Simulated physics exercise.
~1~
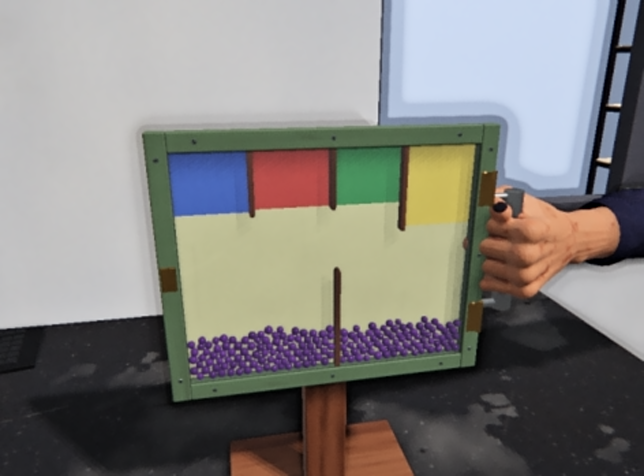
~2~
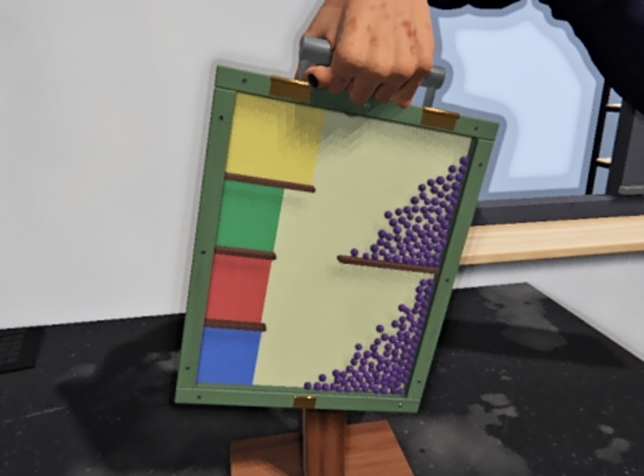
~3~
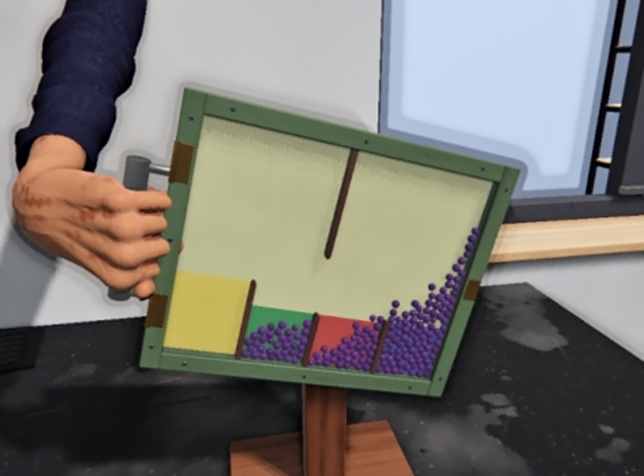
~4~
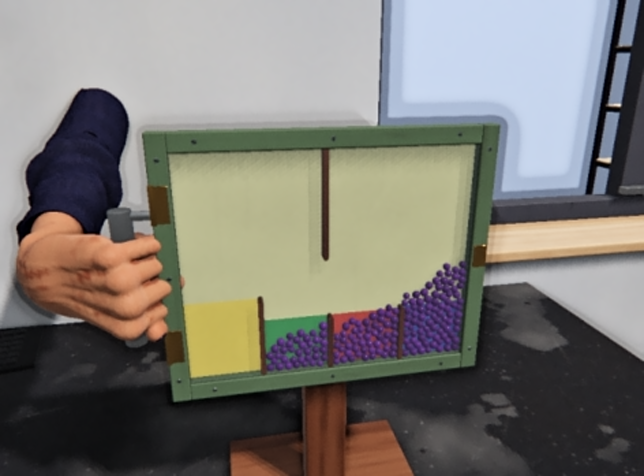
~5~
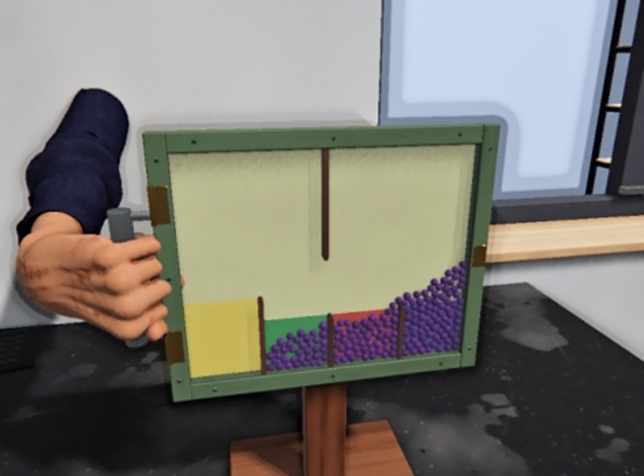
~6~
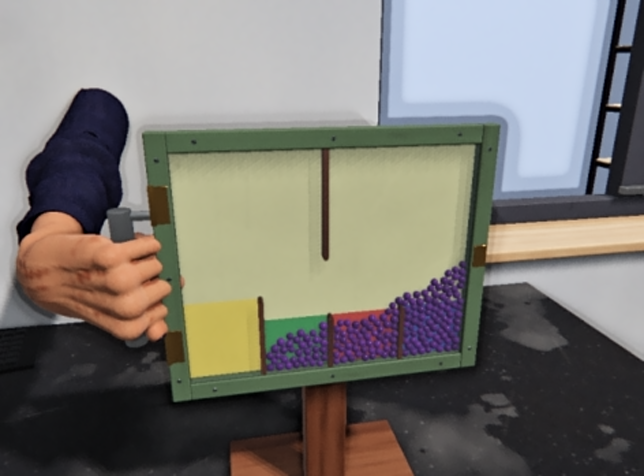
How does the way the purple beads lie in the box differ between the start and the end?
At the start the beads lie in a low, fairly even layer across the whole bottom of the box. At the end they are heaped toward the right, rising highest against the right side, with their middle farther right and a little higher than before.
